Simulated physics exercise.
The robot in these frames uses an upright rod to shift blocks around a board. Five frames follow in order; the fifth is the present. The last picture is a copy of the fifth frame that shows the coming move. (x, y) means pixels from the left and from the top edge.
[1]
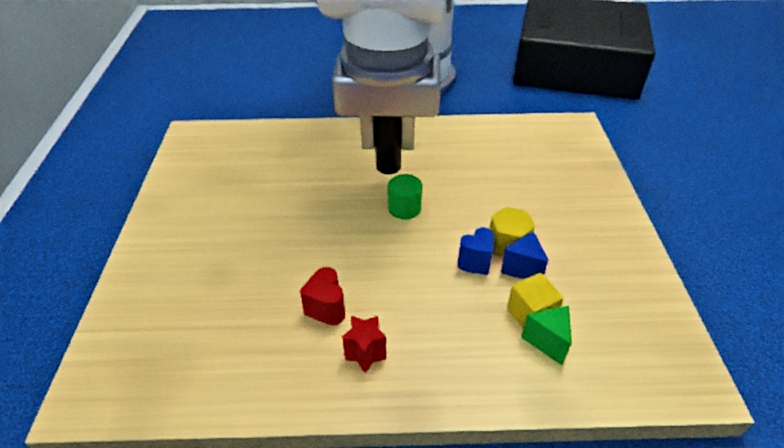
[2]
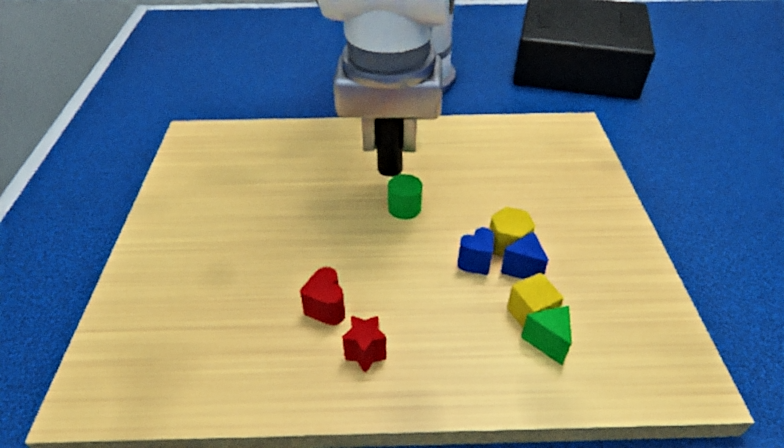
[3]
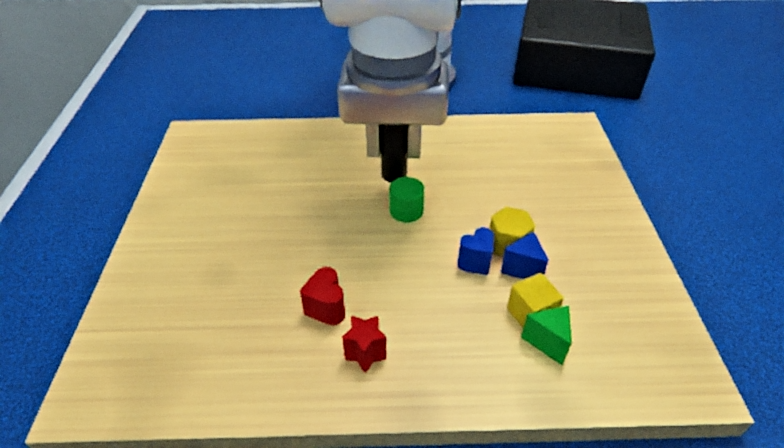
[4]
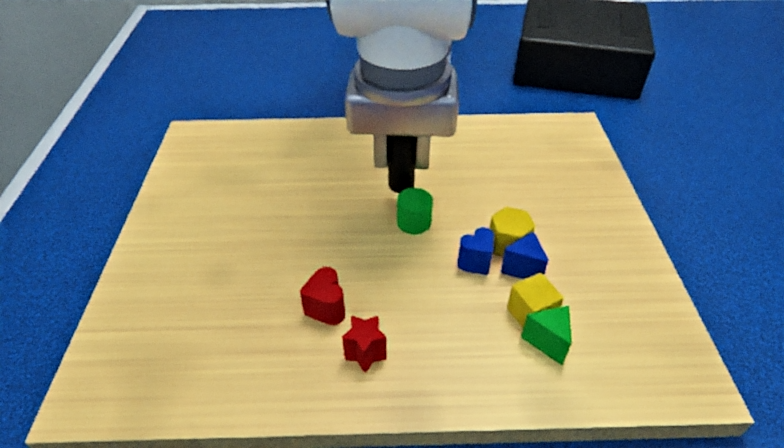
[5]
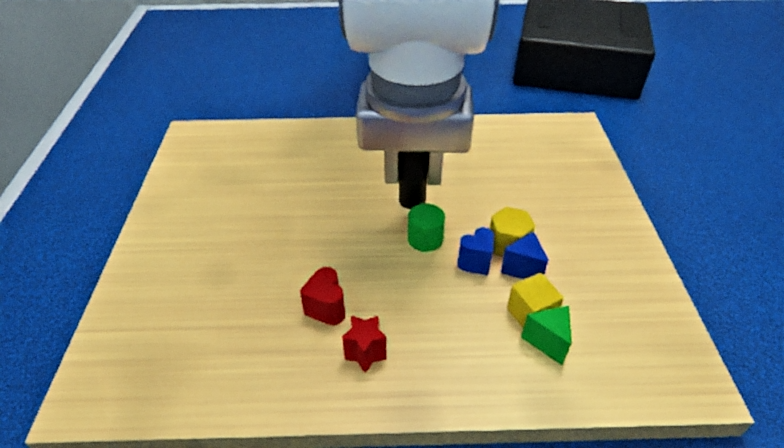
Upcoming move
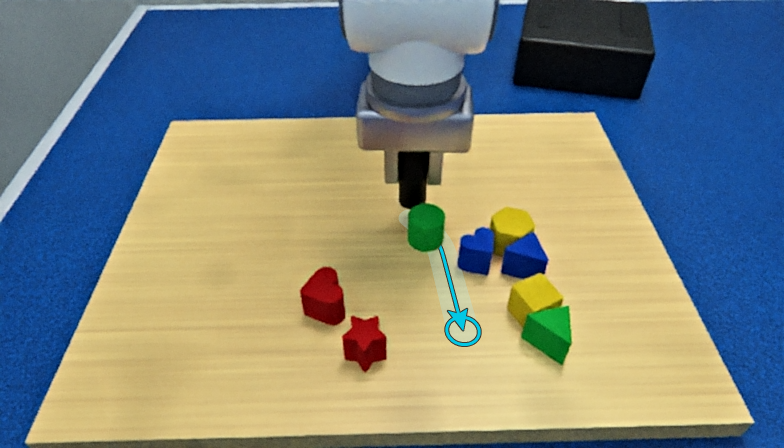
The robot's upright rod eased down to the green circular block, then pushed it a short way down and to the right, nearer the blue heart-shaped block, while the other blocks stayed still.
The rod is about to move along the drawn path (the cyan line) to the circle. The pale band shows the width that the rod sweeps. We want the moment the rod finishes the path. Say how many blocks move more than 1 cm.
I predict one.
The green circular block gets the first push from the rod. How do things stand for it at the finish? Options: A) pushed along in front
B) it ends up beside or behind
It's A.
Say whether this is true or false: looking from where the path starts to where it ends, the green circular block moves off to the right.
Answer: True.
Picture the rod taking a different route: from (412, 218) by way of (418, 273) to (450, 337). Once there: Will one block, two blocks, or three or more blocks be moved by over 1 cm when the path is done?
1 block.
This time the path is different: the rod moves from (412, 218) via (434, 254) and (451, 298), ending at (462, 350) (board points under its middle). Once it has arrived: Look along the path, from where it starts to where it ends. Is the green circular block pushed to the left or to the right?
Out to the left.
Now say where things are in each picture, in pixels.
Rod's lower end at (389, 167); green circular block at (405, 185); blue heart-shaped block at (479, 240); yellow four-sided block at (538, 291), in the first frame.
Rod at (390, 169); blocks still, in the second frame.
Rod at (394, 175); green circular block at (407, 187), in the third frame.
Rod at (402, 186); green circular block at (415, 199), in the fourth frame.
Rod at (413, 201); green circular block at (427, 216); blue heart-shaped block at (479, 240); yellow four-sided block at (538, 291), in the fifth frame.
Drawn move, from (412, 218) through (440, 247) and (451, 286) to (463, 331).
On the path given first. One third of the way, rod at (442, 231); green circular block at (447, 250); blue heart-shaped block at (484, 243), turned 25° anticlockwise.
Two thirds of the way, rod at (453, 270); green circular block at (454, 293); blue heart-shaped block at (484, 243), turned 25° anticlockwise.
At the end, rod at (466, 314); green circular block at (455, 339); blue heart-shaped block at (484, 243), turned 25° anticlockwise; yellow four-sided block still.
